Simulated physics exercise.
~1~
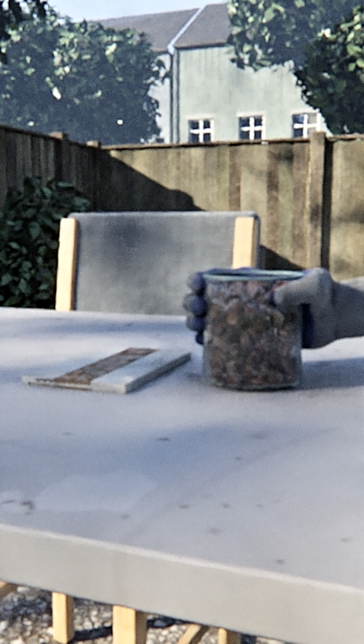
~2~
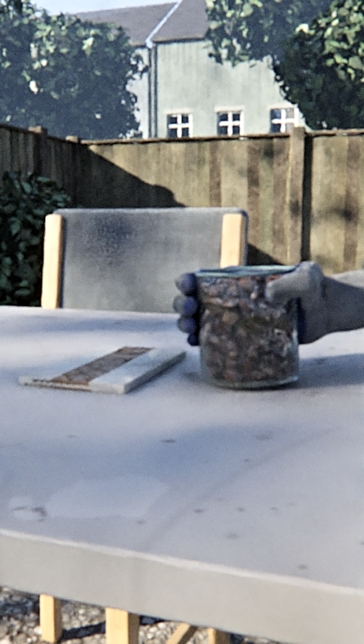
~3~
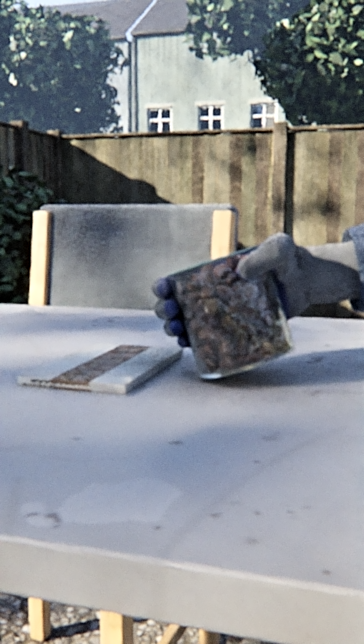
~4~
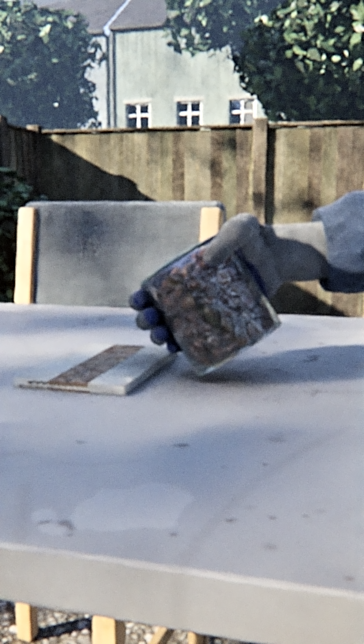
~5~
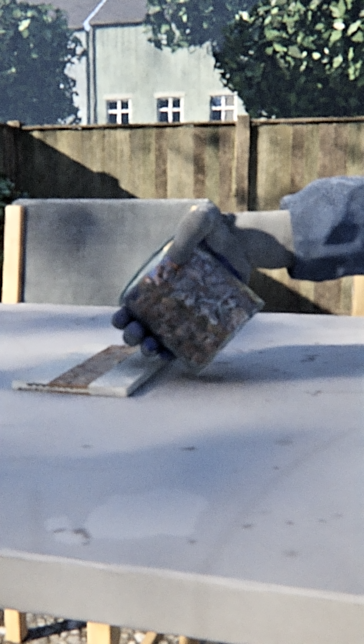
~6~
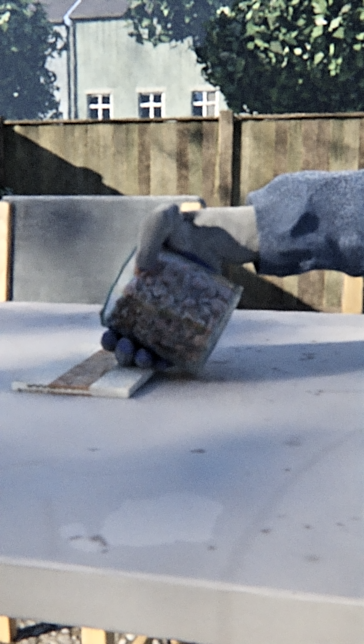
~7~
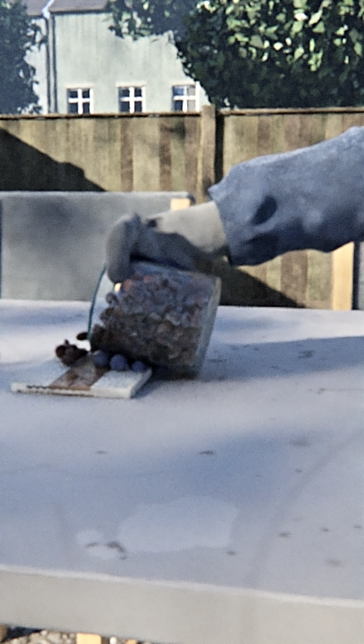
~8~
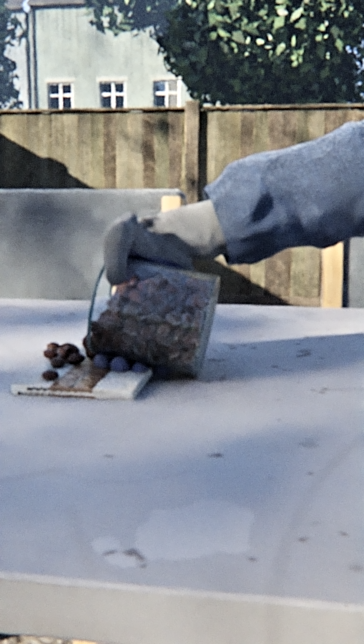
A gloved hand tips a glass of brown pieces leftward onto a box, spilling a few.
